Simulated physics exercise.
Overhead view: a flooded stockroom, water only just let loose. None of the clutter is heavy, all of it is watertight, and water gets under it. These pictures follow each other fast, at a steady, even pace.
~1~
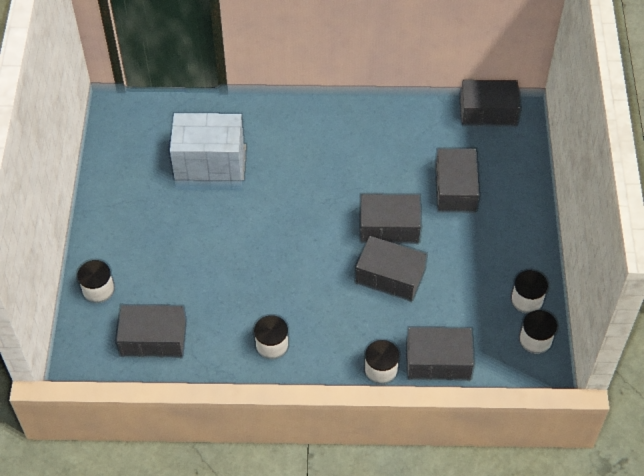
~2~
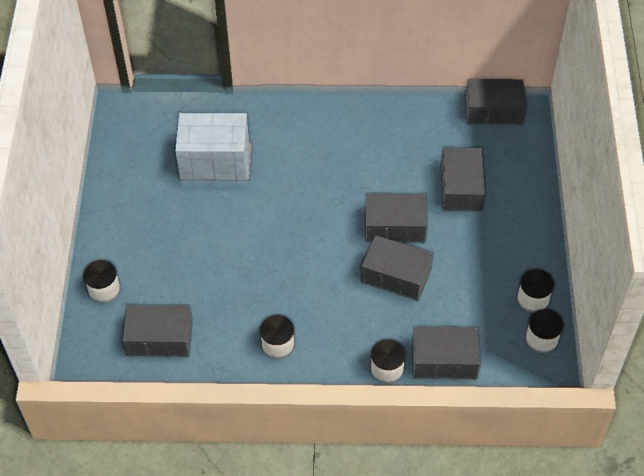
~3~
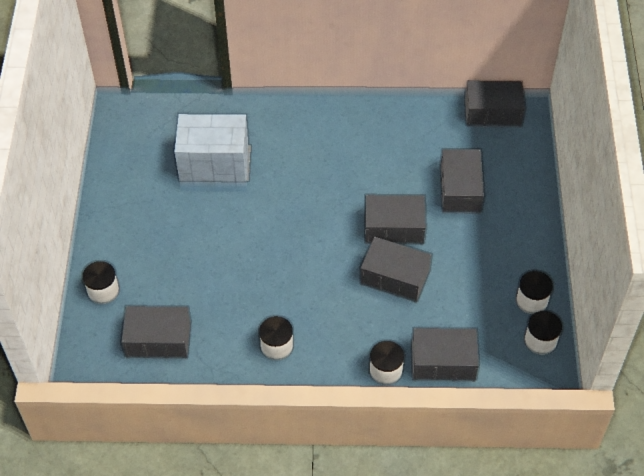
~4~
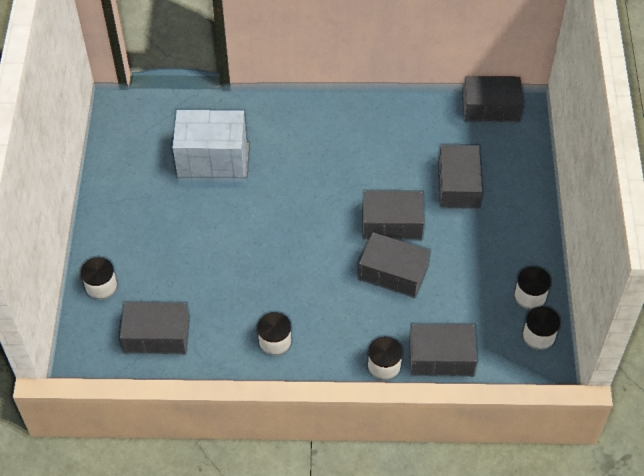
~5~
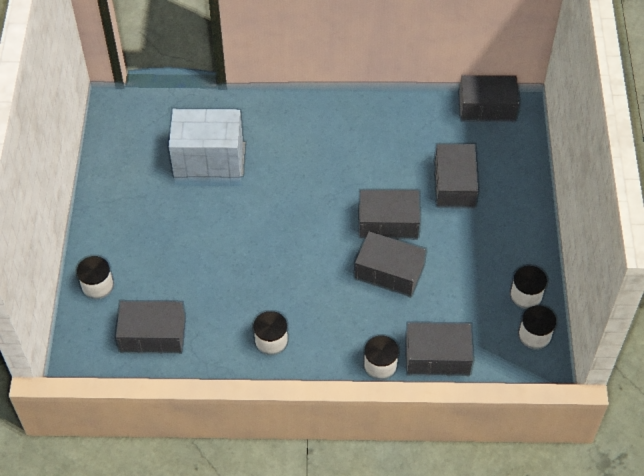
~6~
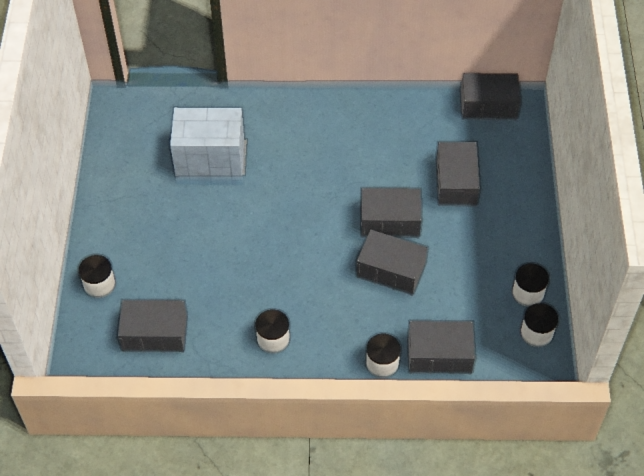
In a flooded stockroom, the back doorway opens, while the crates and pails stay still.
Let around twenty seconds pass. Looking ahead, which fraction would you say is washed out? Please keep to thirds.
What's gone ends up smaller than a third of the lot.
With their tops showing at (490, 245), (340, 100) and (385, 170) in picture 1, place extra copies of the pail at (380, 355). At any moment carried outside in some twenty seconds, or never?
The first does not leave, the second leaves, and the third leaves.
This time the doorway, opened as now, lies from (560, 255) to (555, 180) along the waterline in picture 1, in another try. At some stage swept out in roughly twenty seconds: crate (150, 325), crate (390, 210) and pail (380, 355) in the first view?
Lab log - 1: Retained; 2: Escaped; 3: Retained.
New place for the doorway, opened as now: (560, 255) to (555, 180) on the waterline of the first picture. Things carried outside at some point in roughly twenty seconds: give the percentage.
My estimate is some 60 percent.
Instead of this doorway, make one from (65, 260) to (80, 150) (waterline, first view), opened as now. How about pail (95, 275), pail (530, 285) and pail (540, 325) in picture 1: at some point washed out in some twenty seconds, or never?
The three come to escape, no escape and no escape, in that order.
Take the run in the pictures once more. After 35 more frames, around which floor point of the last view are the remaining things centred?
Roughly at (342, 257) in the last view.
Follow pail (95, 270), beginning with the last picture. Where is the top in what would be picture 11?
About (94, 239).
A moment on, 0 of 11 are out; 11 afloat.
Next, 0 of 11 are out; 11 afloat.
Later, 1 of 11 are out; 10 afloat.
In the end, 1 of 11 are out; 10 afloat.
